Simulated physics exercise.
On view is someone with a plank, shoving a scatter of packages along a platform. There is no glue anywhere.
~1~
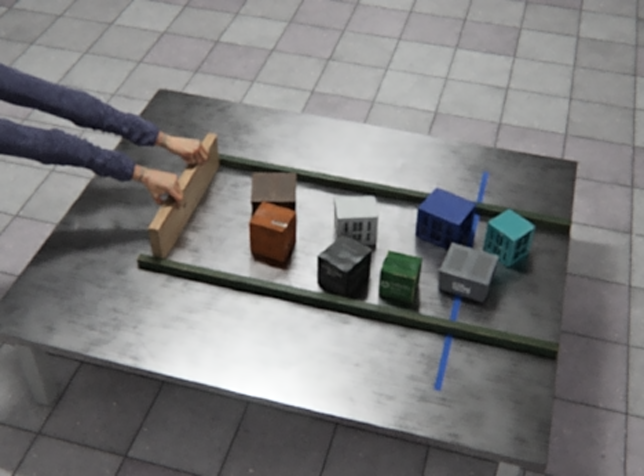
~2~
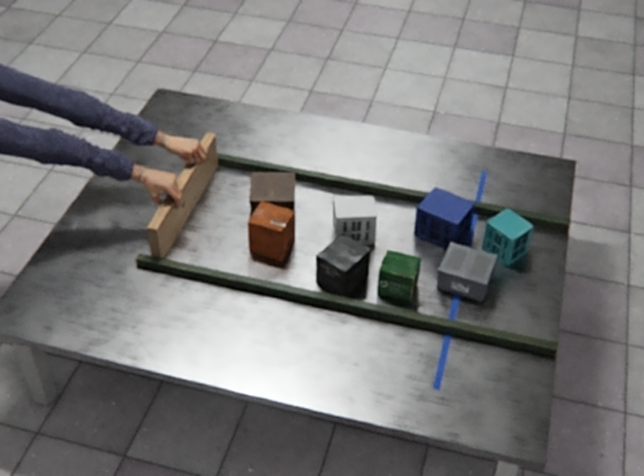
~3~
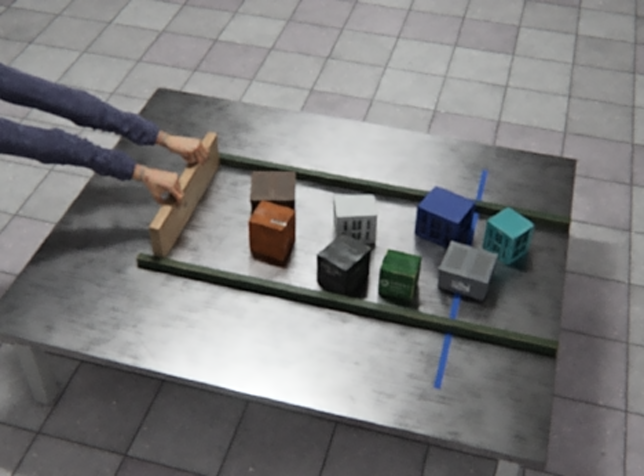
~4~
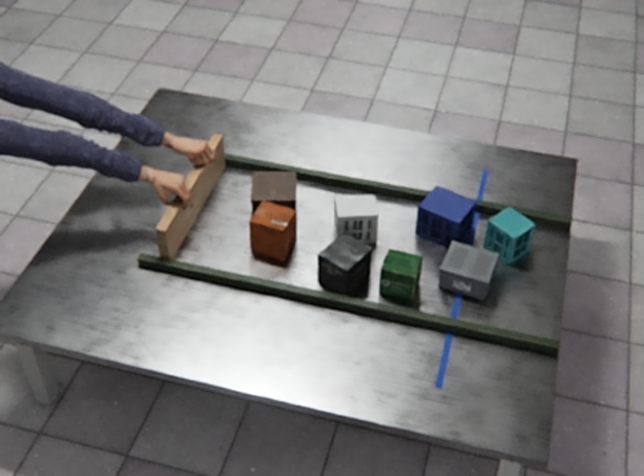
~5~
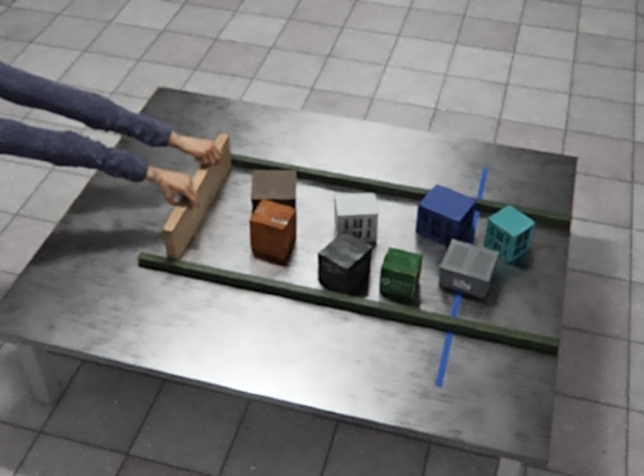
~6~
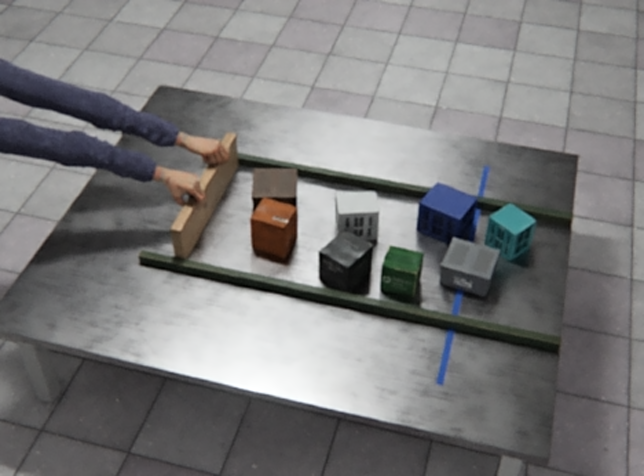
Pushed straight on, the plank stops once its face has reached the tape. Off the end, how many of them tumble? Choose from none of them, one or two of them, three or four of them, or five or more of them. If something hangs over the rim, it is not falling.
One or two of them do.
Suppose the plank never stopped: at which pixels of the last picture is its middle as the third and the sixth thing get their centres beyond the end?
At (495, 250) for the third, at (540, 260) for the sixth.
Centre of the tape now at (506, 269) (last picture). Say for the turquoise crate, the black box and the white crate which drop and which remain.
Note: Turquoise crate falls away / black box stays up top / white crate falls away.
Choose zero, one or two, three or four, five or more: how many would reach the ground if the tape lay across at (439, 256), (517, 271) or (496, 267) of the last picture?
Taking the places in the order asked: None at all, then more than four, then three to four.
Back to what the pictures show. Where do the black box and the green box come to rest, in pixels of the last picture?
About (479, 299), and the other about (520, 301).
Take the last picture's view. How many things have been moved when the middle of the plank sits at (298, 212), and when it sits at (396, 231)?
The first count is 3, and then it's 8.
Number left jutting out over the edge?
I count 0 overhanging.
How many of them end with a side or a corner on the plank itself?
Contact count: 3.
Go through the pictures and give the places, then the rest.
In the first picture, turquoise crate (509, 238); grey tote (468, 273); blue crate (445, 219); plank (187, 195); tape (465, 267).
In the second picture, grey tote (467, 272); black box (343, 266).
In the third picture, blue crate (445, 218); orange parcel (272, 230).
In the fourth picture, turquoise crate (509, 236); white crate (356, 220).
In the fifth picture, grey tote (468, 269); green box (401, 273).
In the sixth picture, turquoise crate (510, 232); grey tote (469, 268); blue crate (447, 214); plank (207, 195); tape (466, 261).
Soon after, none off yet; turquoise crate at rest near (510, 232); grey tote at rest near (469, 268); blue crate at rest near (447, 214).
Then, none off yet; turquoise crate at rest near (510, 232); grey tote moved a little near (481, 273); blue crate moved a little near (457, 214).
By the end, the number that fall off is one or two; fallen, grey tote and turquoise crate.
